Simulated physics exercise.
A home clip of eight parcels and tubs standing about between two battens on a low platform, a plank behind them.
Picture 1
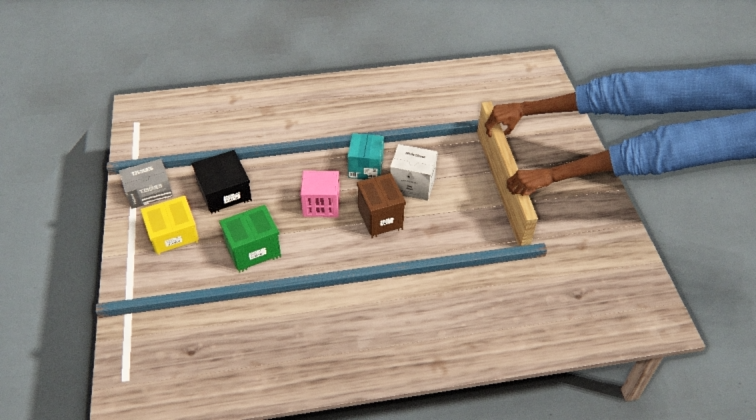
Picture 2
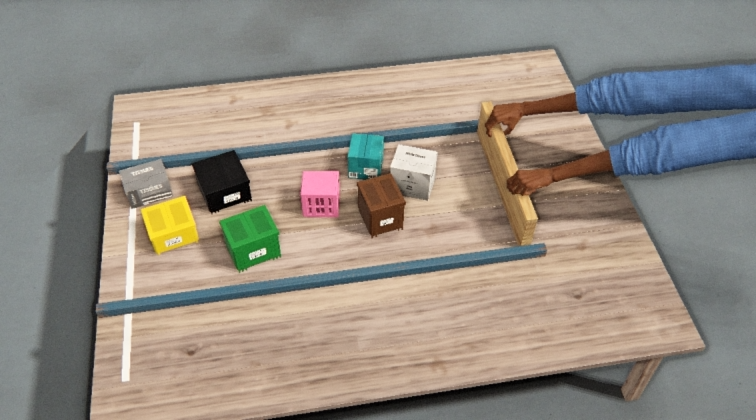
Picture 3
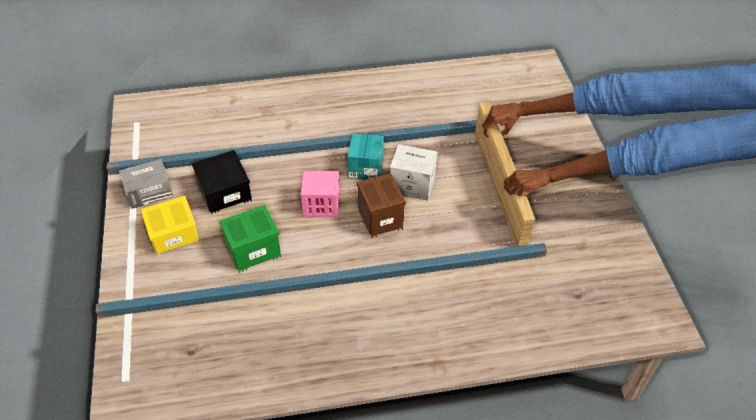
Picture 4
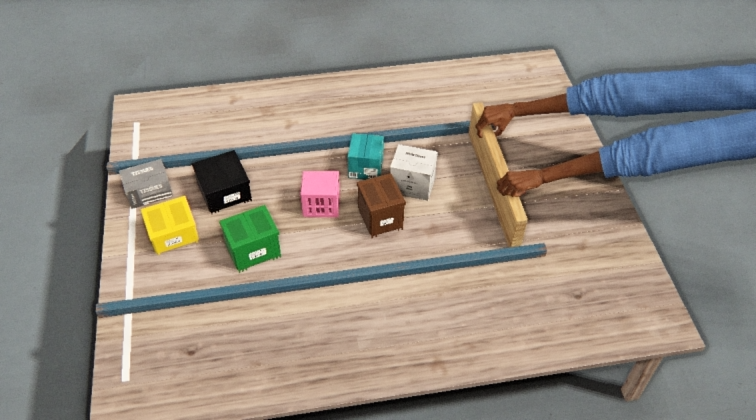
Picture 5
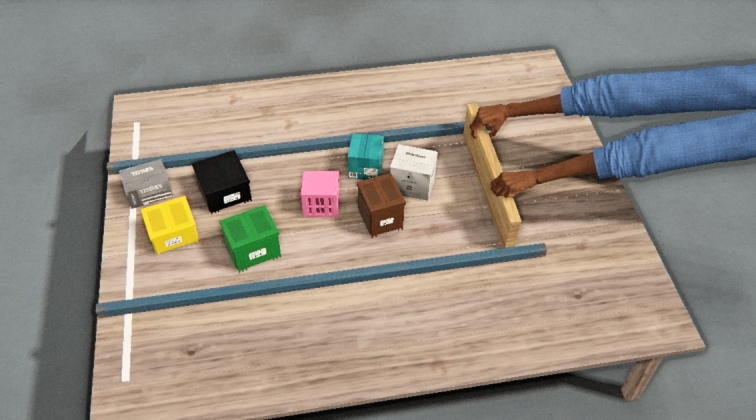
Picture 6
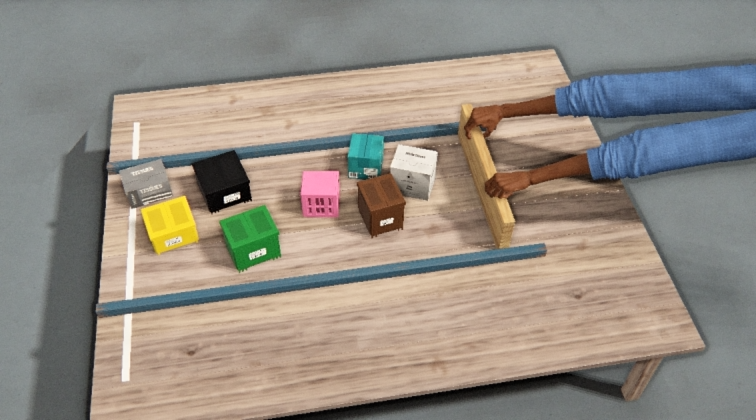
The video shows eight small boxes and tubs of different colours standing between two blue battens on a wooden platform, while two hands at the right slide a wooden plank slightly leftward and the boxes stay still.
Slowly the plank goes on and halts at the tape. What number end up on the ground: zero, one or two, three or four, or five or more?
In the end the number that fall off is five or more.
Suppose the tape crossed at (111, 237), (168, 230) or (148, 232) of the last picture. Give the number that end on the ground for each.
The counts: 8, 2 and 5.
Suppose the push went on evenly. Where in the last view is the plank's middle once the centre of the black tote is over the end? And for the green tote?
For the black tote at (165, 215), for the green tote at (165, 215).
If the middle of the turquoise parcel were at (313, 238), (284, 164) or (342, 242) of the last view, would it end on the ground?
In turn it remains up; remains up; does not fall.
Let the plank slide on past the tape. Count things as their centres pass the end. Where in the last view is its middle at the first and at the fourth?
About (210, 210), then (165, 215).
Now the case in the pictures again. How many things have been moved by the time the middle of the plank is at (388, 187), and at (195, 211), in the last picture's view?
First 3, then 8.
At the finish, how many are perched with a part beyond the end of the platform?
It comes to 3.
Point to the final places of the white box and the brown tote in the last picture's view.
The white box at (106, 217), the brown tote at (107, 246).
Soon after, none off yet; grey box at rest near (146, 184); yellow tote at rest near (171, 226); black tote at rest near (222, 182).
At rest, the number that fall off is five or more; fallen, pink crate, green tote, black tote, yellow tote and grey box.
